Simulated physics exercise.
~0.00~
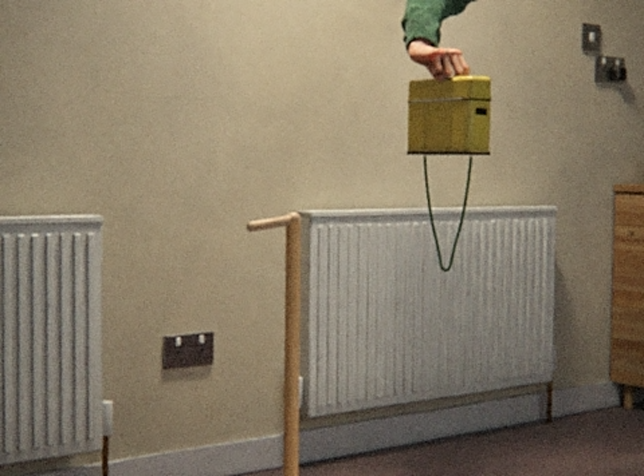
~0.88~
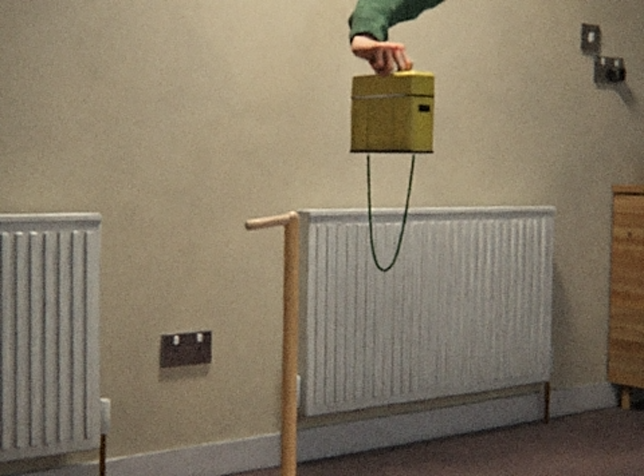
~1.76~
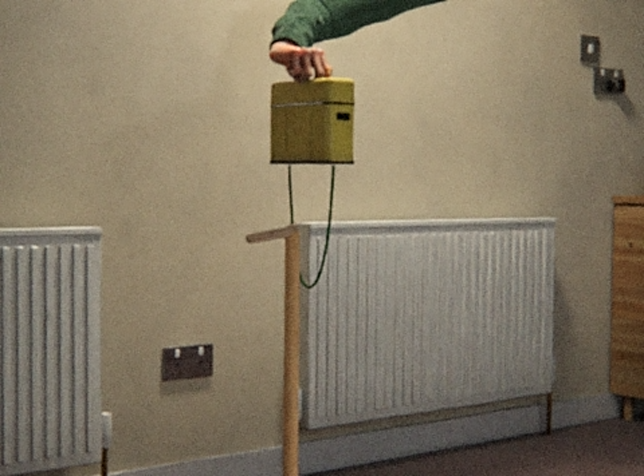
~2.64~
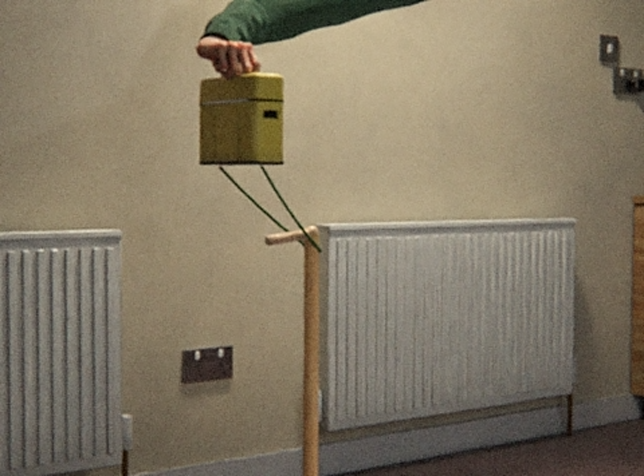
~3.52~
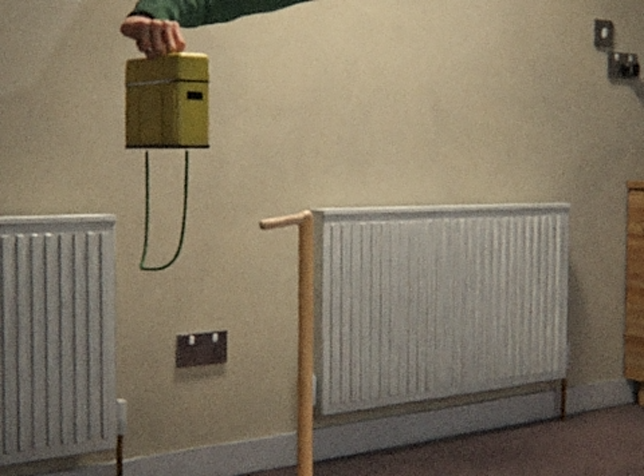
In a room with beige walls and white radiators, a hand in a green sleeve holds a yellow case upright by its top, a thin dark loop of cord hanging beneath it. The arm carries the case left toward a short wooden post with a bar at its top. As the case passes above the post, the loop hangs close beside it. Farther left, the cord slants back toward the bar and trails across it. Then the loop comes free, and the case ends up left of the post, still held, with the cord dangling below.
